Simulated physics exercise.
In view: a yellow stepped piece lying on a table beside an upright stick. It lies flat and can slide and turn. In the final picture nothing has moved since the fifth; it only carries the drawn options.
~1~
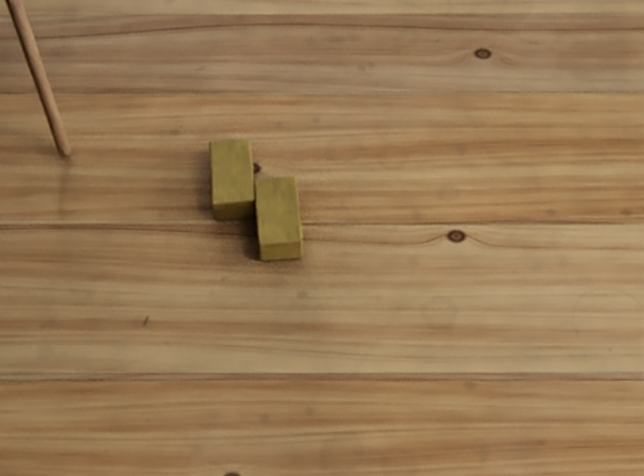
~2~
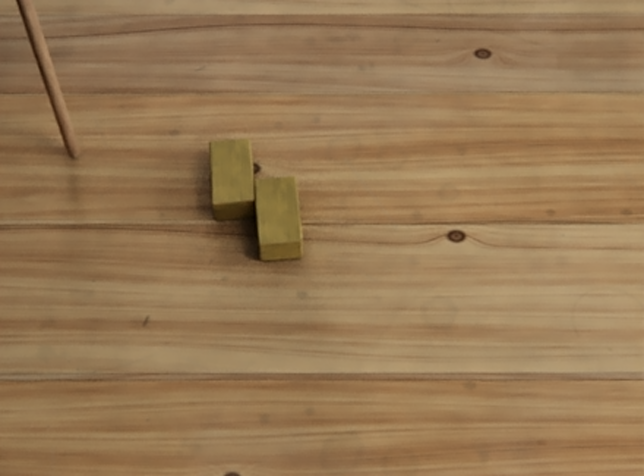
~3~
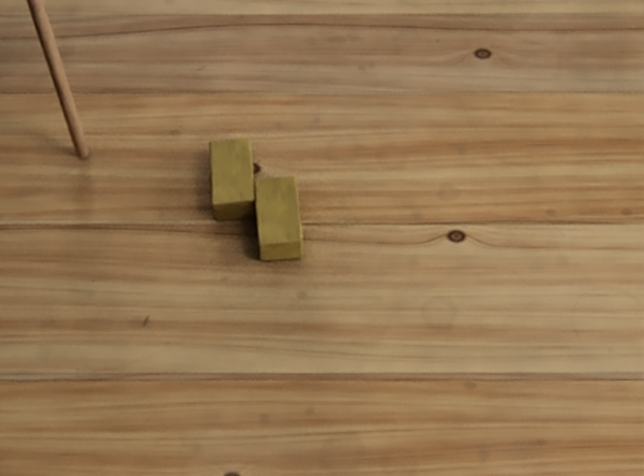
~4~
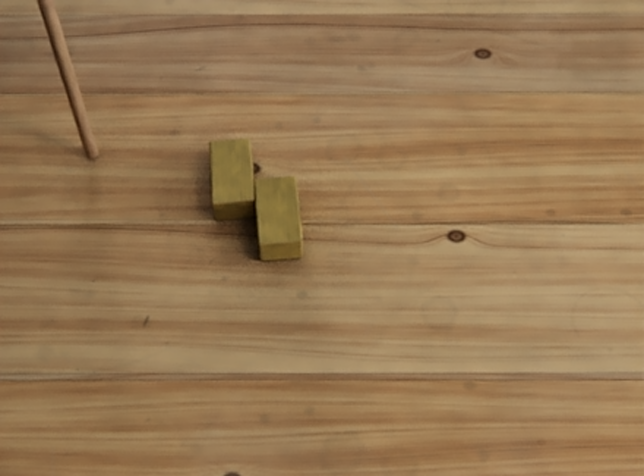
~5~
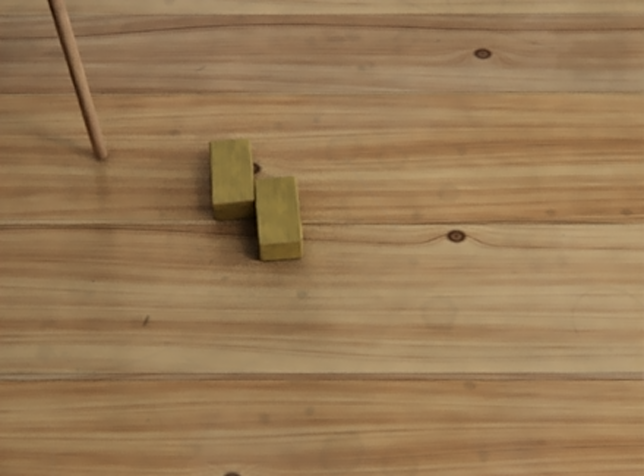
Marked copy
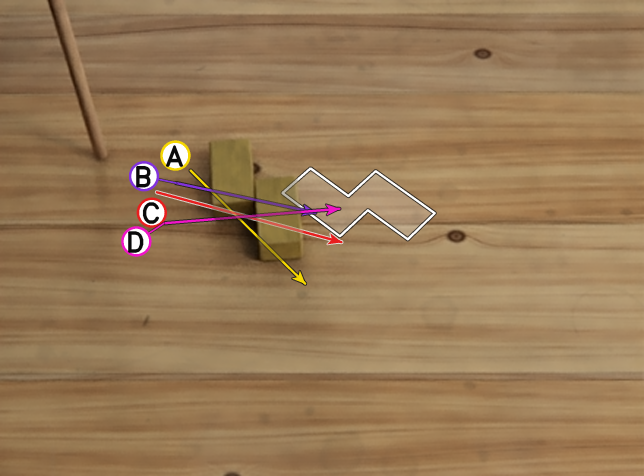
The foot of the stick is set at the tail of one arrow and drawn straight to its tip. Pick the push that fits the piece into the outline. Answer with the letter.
Take C.
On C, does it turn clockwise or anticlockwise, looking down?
It turns anticlockwise.
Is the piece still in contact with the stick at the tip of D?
Yes.
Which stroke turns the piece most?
D.
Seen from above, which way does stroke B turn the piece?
On that stroke, clockwise.
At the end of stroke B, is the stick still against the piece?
Yes.
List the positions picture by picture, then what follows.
In the first picture, yellow stepped piece (231, 170).
In the second picture, yellow stepped piece (231, 170).
In the third picture, yellow stepped piece (231, 170).
In the fourth picture, yellow stepped piece (231, 170).
In the fifth picture, yellow stepped piece (231, 170).
On the marked copy, A from (190, 170) to (305, 284); B from (176, 183) to (316, 213); C from (157, 192) to (342, 242); D from (164, 223) to (339, 209).
With C. Early on, foot of the stick (223, 211), piece (246, 173).
Further on, foot of the stick (290, 229), piece (301, 182).
At the end, foot of the stick (342, 243), piece (322, 183); it fills the outline.
As for the rest, A leaves the piece out of the outline, at (274, 183); B leaves the piece out of the outline, at (346, 195); D leaves the piece out of the outline, at (321, 158).
